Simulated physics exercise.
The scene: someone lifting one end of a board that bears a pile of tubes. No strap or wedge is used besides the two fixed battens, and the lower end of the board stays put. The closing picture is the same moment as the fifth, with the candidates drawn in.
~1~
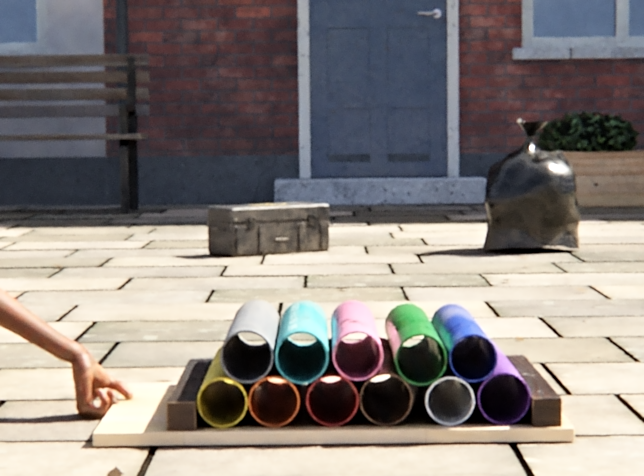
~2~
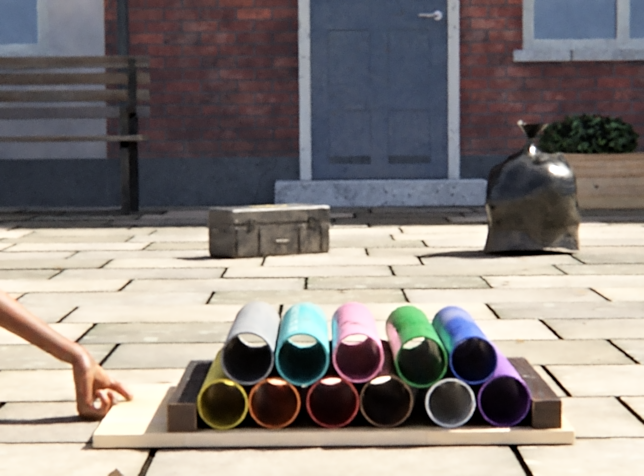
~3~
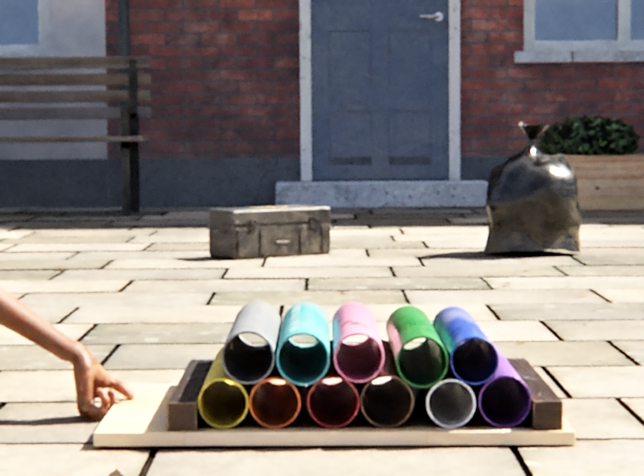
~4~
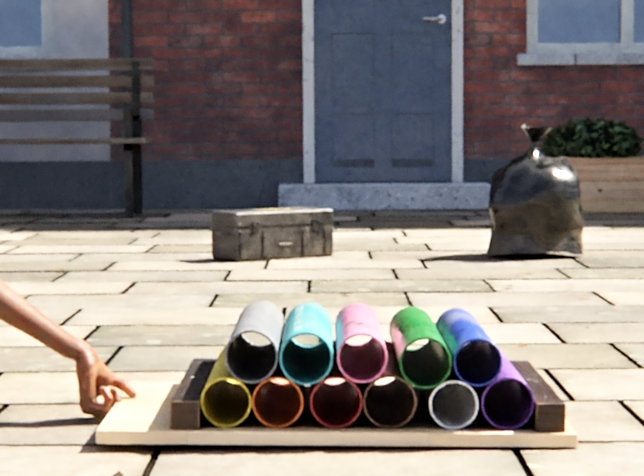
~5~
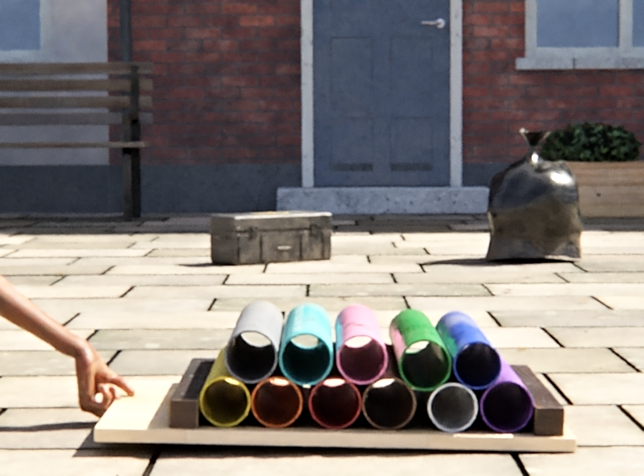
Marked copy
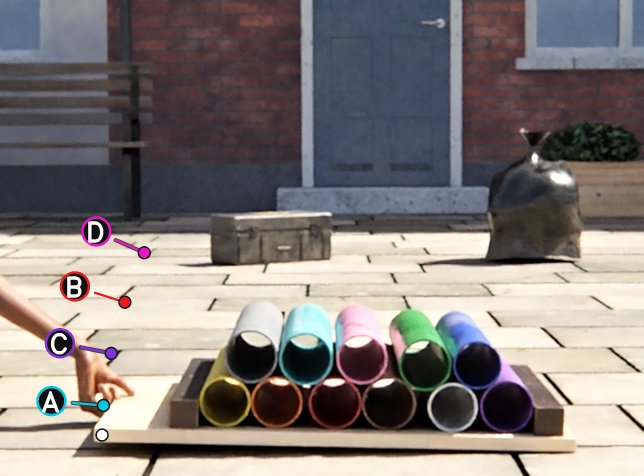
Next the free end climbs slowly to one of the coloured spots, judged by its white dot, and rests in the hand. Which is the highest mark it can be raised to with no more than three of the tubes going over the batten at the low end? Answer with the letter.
Up to D.
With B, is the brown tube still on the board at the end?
Yes, with B.
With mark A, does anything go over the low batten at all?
No.
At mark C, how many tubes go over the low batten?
At C the number is none.
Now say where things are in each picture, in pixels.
In the first picture, brown tube (386, 399); white tube (450, 401); purple tube (504, 398).
In the second picture, purple tube (504, 400); blue tube (474, 360).
In the third picture, board (333, 398); yellow tube (223, 403); orange tube (275, 403); brown tube (387, 401).
In the fourth picture, board (336, 399); yellow tube (226, 402); orange tube (278, 402).
In the fifth picture, board (335, 400); yellow tube (225, 402); orange tube (277, 403).
On the marked copy, A at (103, 405); B at (125, 302); C at (111, 354); D at (144, 253); the white dot at (102, 435).
Following D. Soon after the start, board at 15°.
Later, board at 24°.
In the end, board at 24°, none over the low batten.
As for the rest, A none over the low batten; B none over the low batten; C none over the low batten.
